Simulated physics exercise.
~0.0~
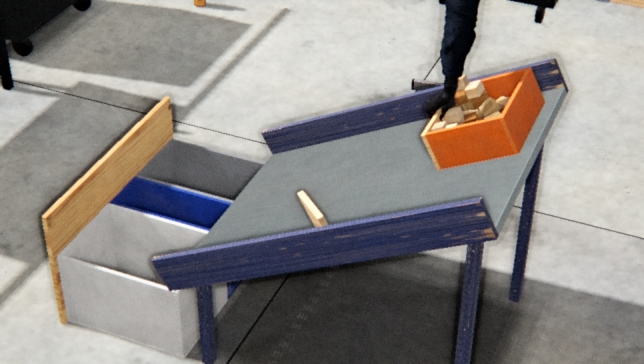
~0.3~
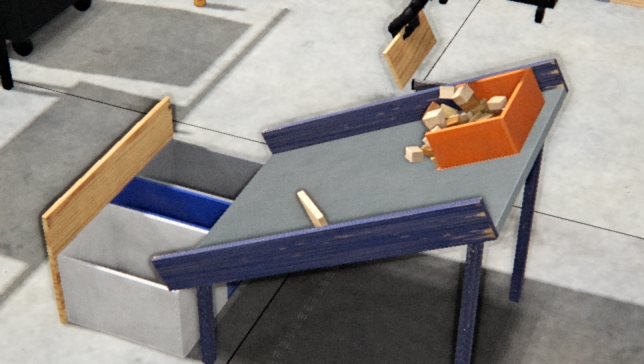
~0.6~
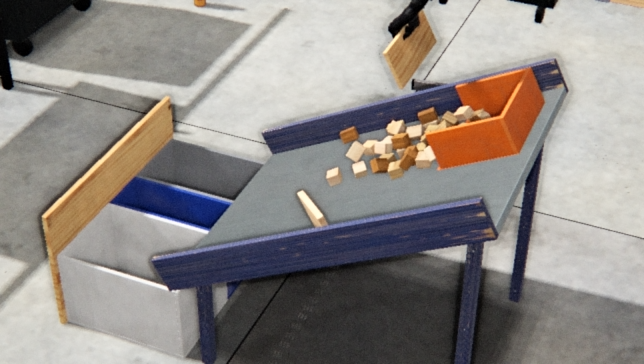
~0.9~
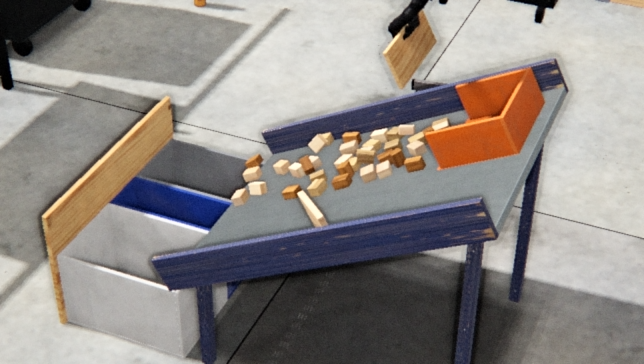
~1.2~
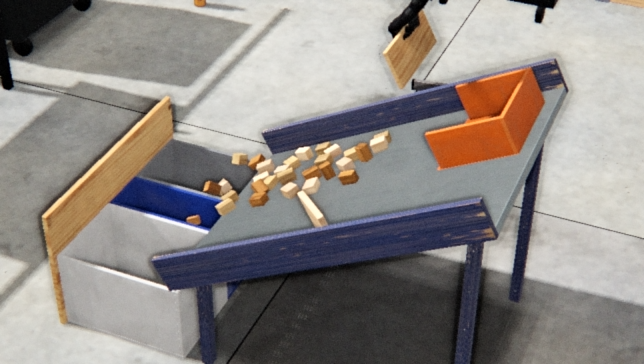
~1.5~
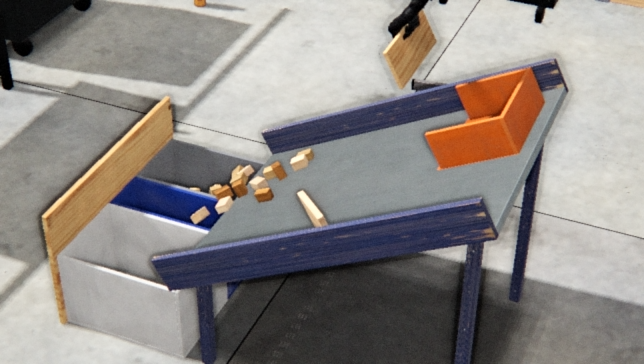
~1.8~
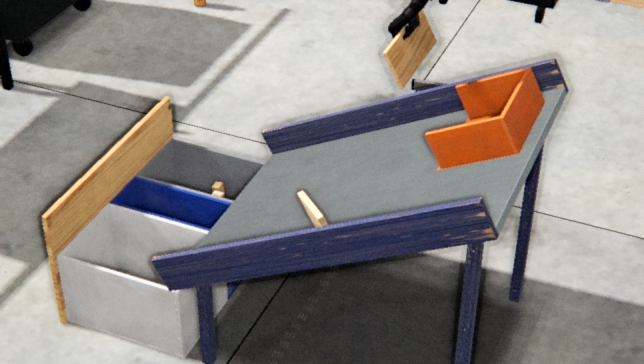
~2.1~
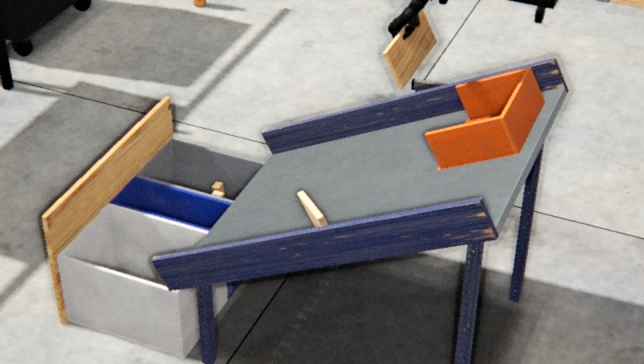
In this clip, a gate lifts away from an orange pen on a tilted table, and wooden blocks spill down the slope to the left past a fixed angled board, dropping towards the blue bin and grey tub until the pen and slope are clear of them.
